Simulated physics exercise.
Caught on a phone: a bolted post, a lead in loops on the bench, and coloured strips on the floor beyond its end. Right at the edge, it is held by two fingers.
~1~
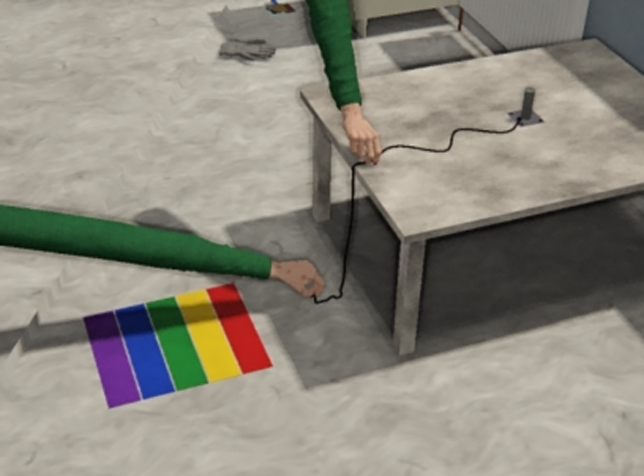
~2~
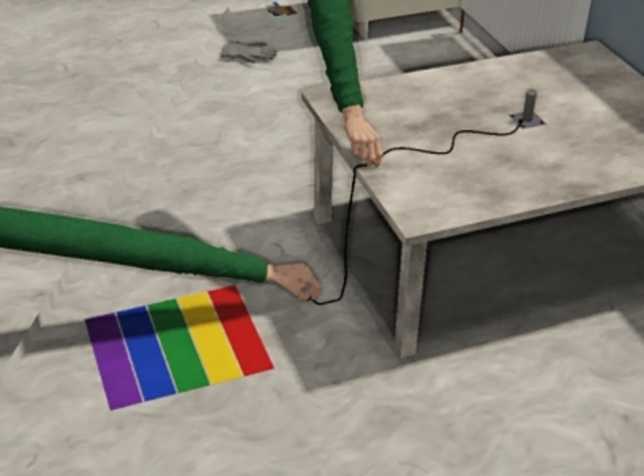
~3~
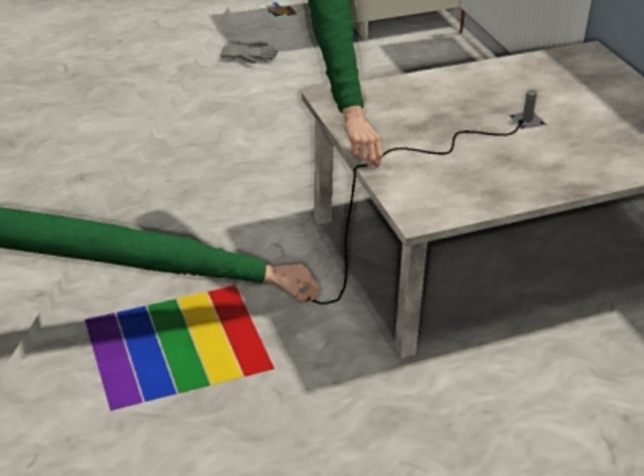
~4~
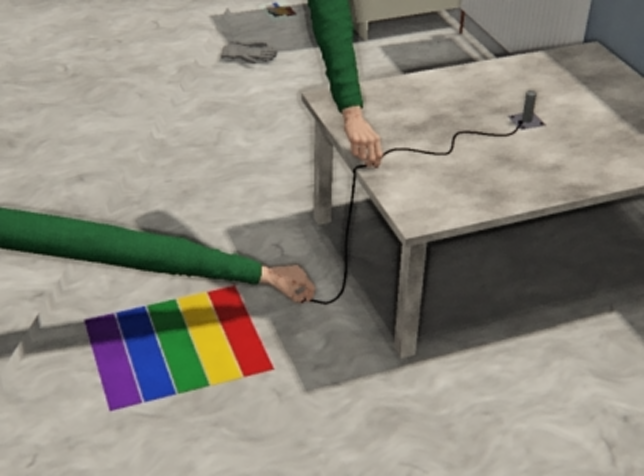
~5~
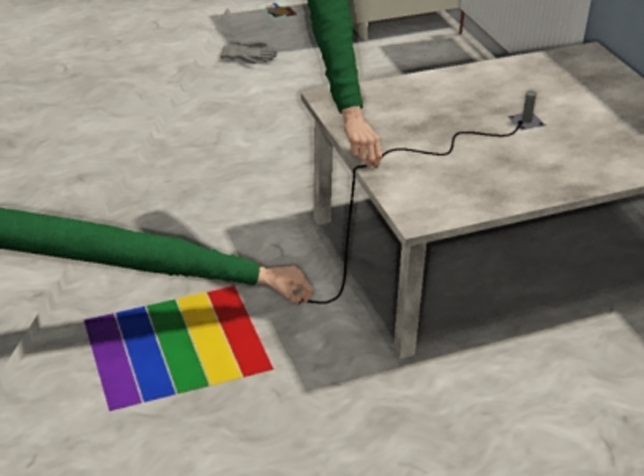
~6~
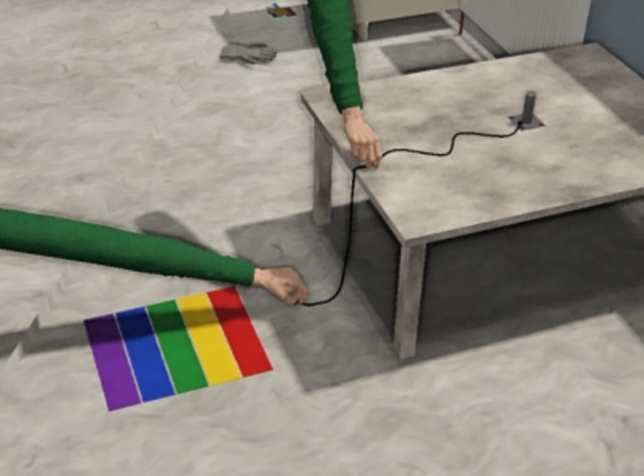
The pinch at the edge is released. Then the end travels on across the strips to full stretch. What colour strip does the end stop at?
Green.
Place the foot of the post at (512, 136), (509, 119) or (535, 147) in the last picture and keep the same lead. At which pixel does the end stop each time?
Somewhere near (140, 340), (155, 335) and (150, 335), in that order.
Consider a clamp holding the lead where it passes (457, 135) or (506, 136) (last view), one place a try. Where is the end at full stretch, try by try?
I'd put it around (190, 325) the first time and around (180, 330) the second.
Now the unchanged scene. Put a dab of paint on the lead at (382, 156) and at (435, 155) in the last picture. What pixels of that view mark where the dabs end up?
One finishes at (354, 169) and the other at (406, 153).
Soon after, end near (238, 316); over red.
After that, end near (197, 325); over yellow.
At the stop, end near (173, 331); over green. Over green.
